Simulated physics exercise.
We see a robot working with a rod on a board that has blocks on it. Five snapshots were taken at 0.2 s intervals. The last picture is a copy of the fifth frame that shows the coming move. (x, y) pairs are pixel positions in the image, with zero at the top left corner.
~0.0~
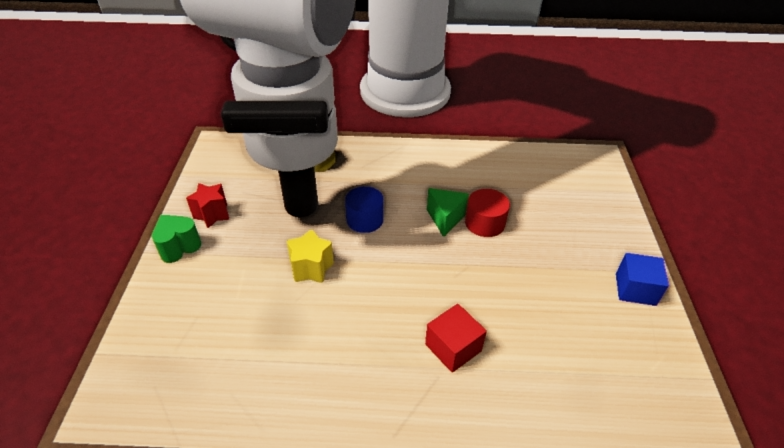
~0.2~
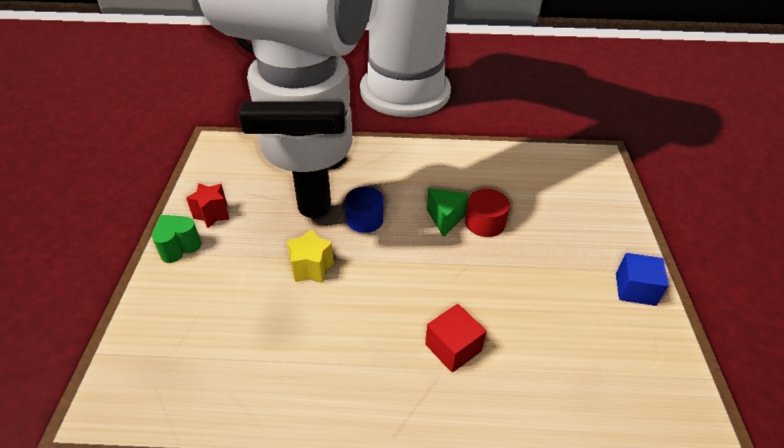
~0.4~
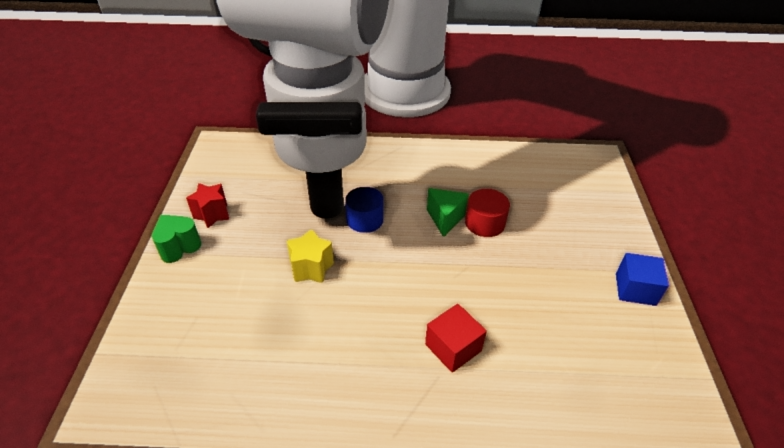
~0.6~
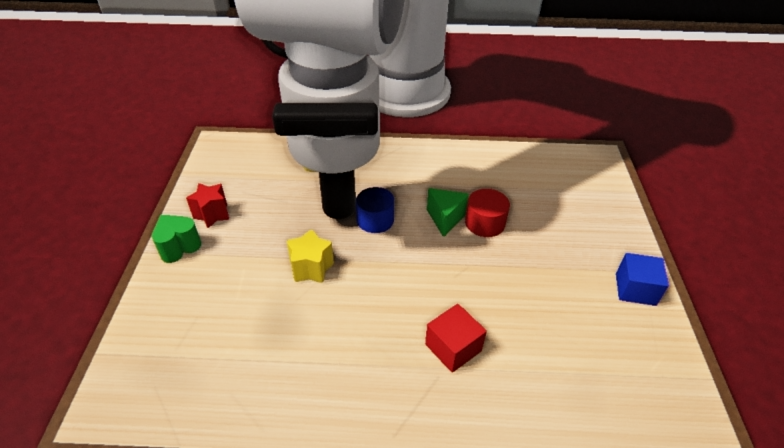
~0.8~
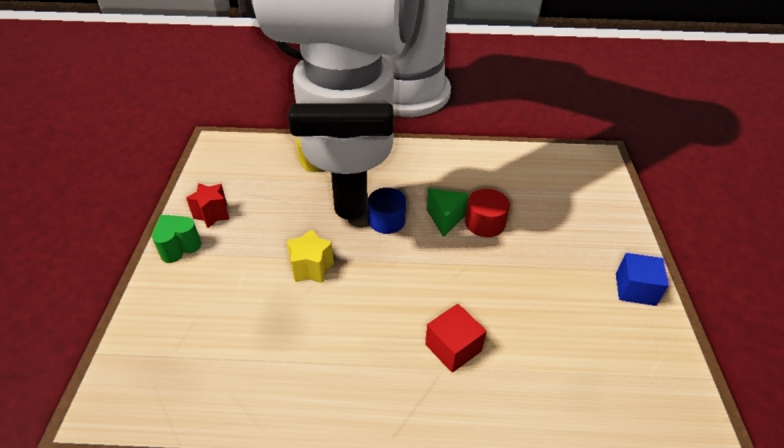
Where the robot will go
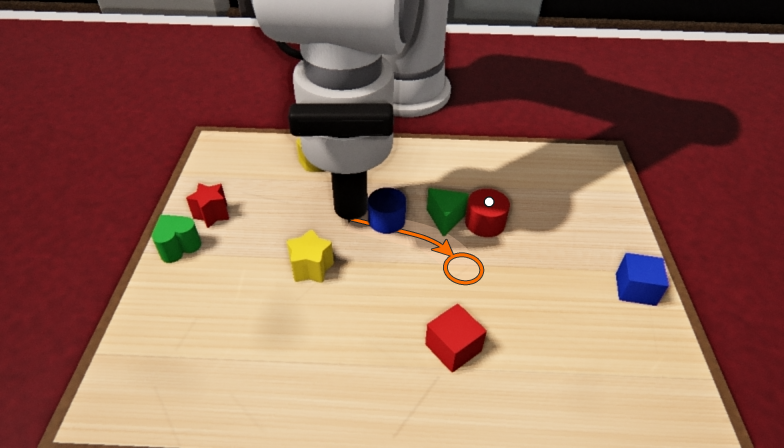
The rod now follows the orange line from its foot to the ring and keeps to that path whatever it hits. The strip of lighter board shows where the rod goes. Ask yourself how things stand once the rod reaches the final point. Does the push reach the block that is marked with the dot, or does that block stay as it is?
It travels a centimetre or more.
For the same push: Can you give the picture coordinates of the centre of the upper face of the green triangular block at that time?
It should be at (474, 181) by then.
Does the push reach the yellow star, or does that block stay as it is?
It sits in its place.
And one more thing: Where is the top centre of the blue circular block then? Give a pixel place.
My estimate: (458, 201).
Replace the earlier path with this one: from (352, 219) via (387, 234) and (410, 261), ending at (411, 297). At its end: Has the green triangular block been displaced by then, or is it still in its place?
It moves.
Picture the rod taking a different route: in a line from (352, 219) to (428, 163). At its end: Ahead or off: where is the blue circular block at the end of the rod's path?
When the path is over, you would find the blue circular block off to the side or behind the rod.
The drawn path runs from (352, 219) by way of (392, 229) and (433, 241) to (464, 268); the dot is on the red circular block.
What follows on the original path. One third of the way, rod (394, 220); blue circular block (429, 202); green triangular block (458, 194); red circular block (493, 202).
Two thirds of the way, rod (435, 232); blue circular block (458, 201); green triangular block (473, 181); red circular block (498, 202).
At the end, rod (465, 259); yellow star not moved; blue circular block (458, 201); green triangular block (474, 181); red circular block (499, 202).
